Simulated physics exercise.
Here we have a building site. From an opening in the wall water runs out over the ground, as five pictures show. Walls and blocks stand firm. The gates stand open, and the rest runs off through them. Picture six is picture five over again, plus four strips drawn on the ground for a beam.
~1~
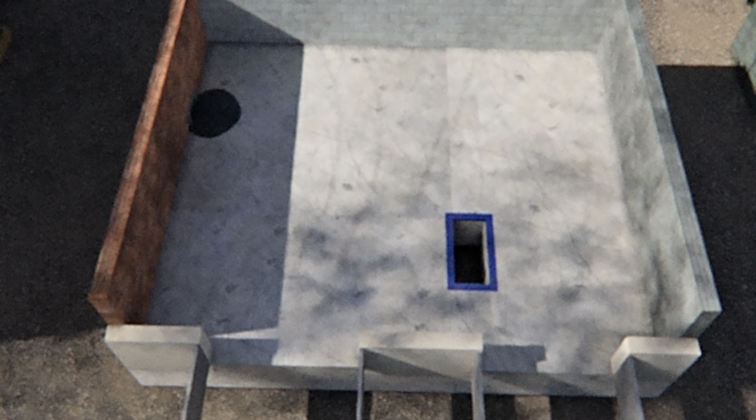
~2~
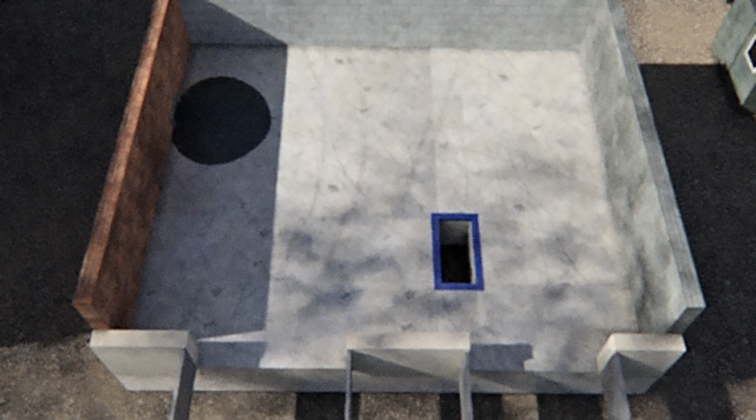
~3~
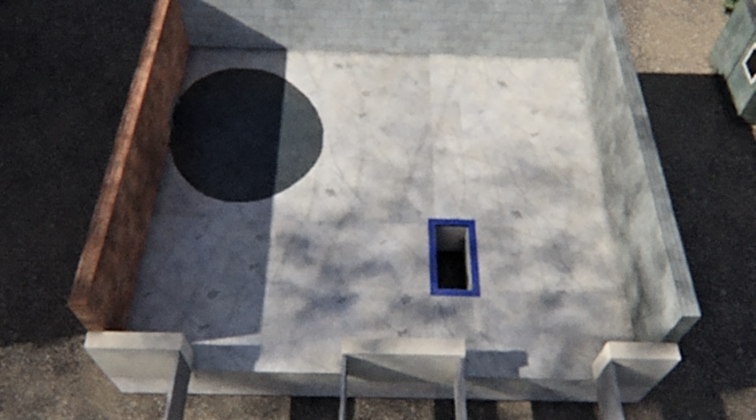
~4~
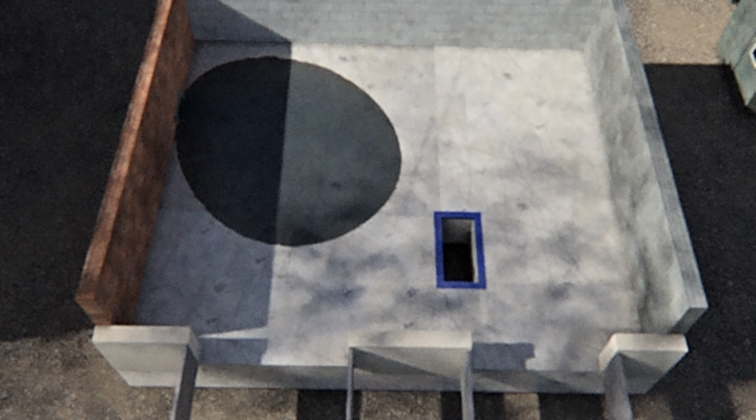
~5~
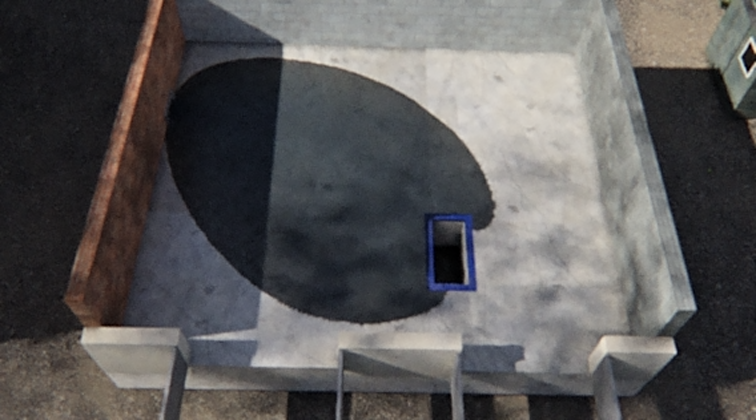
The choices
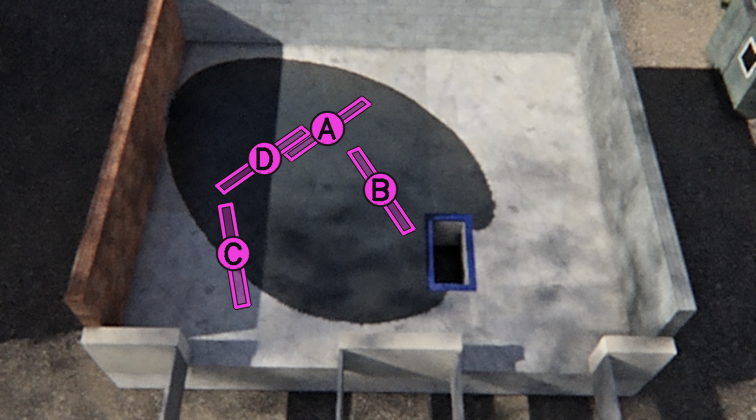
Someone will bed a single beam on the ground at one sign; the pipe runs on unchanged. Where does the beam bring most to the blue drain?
I would pick position C.
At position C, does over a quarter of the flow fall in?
Yes, it does.
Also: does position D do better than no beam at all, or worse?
It is worse.
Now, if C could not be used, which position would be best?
Here it is position B.
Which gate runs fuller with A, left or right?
The right gate.
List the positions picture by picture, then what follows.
The first frame shows outfall at (191, 108); blue drain at (471, 251); open gate at (543, 358); open gate at (287, 350); front seen at (226, 127), 2 % of the ground wet; blue drain still dry.
The second frame shows front seen at (266, 110), 5 % of the ground wet; blue drain still dry.
The third frame shows front seen at (314, 151), 12 % of the ground wet; blue drain still dry.
The fourth frame shows front seen at (368, 217), 23 % of the ground wet; blue drain still dry.
The fifth frame shows front seen at (486, 199), 39 % of the ground wet; blue drain taking water.
On the marked copy, A from (287, 156) to (365, 101); B from (353, 150) to (408, 231); C from (225, 205) to (242, 306); D from (220, 189) to (305, 130).
Choosing A, about 17 % of the stream goes into the blue drain, about 78 % out by the gates.
Choosing B, about 24 % of the stream goes into the blue drain, about 73 % out by the gates.
Choosing C, about 36 % of the stream goes into the blue drain, about 62 % out by the gates.
Choosing D, about 13 % of the stream goes into the blue drain, about 86 % out by the gates.
